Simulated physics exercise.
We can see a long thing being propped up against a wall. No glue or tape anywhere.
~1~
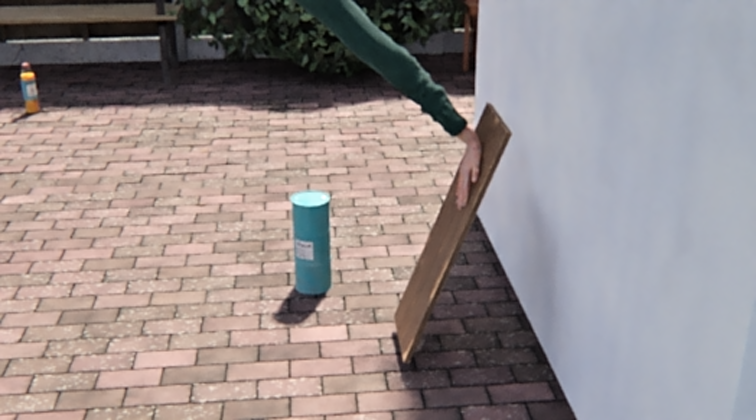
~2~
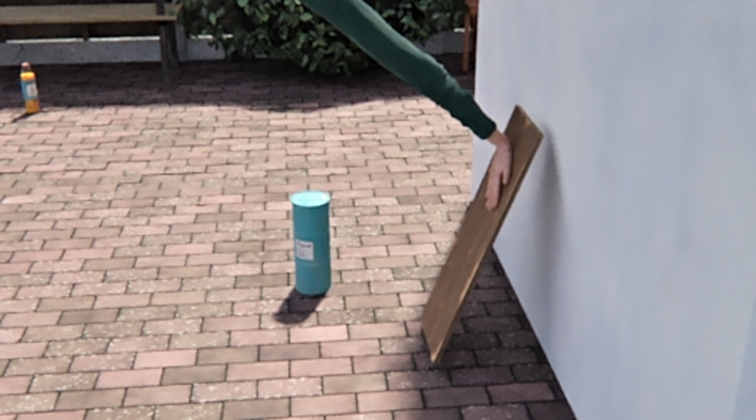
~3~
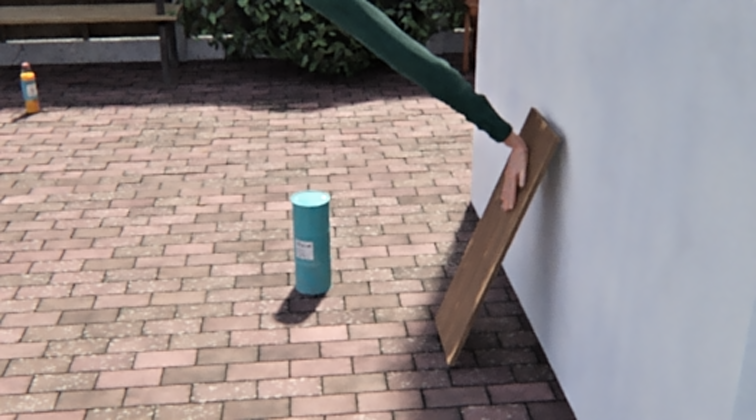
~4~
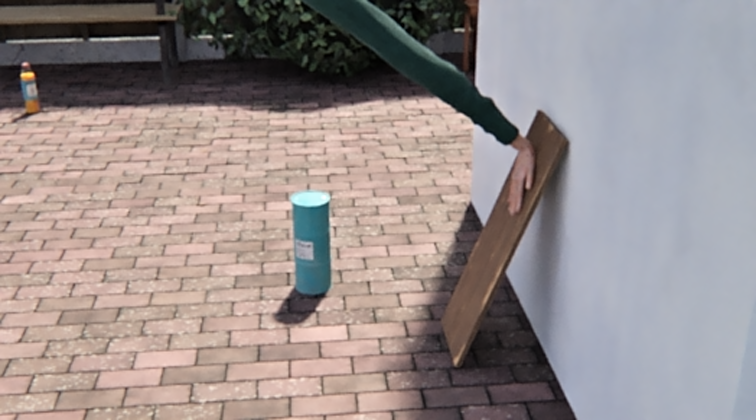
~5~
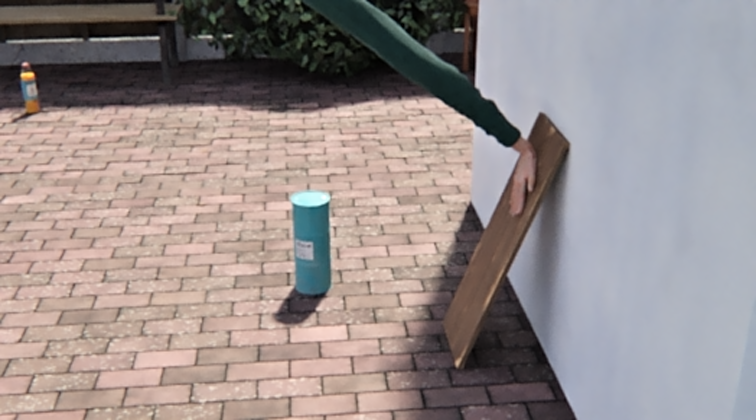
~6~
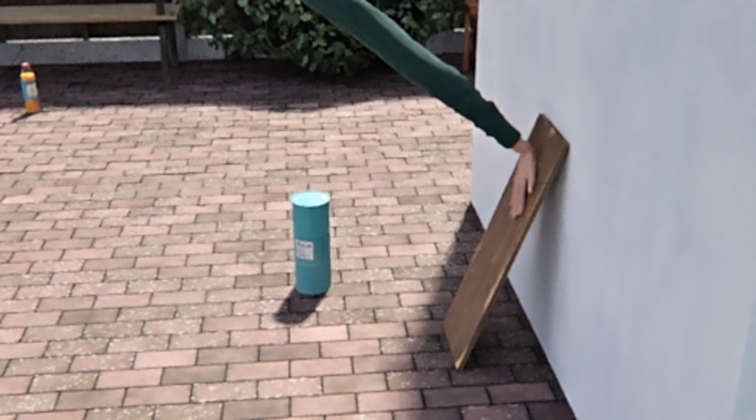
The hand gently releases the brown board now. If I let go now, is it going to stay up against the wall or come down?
I expect it to remain stable.
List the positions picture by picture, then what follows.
On its way; brown board (447, 233); turquoise canister (312, 243), in the first frame.
On its way; brown board (477, 235); turquoise canister (312, 243), in the second frame.
On its way; brown board (492, 237); turquoise canister (312, 243), in the third frame.
On its way; brown board (499, 239); turquoise canister (312, 243), in the fourth frame.
Propped up under the hand; brown board (500, 241); turquoise canister (312, 243), in the fifth frame.
Propped up under the hand; brown board (500, 242); turquoise canister (312, 243), in the sixth frame.
Then, 0.60 s after the last picture, nothing has stirred.
Then, 1.20 s after the last picture, brown board resting near (501, 243).
At rest, both in place. Seen from the same camera at the end, brown board near (501, 243). The board holds.
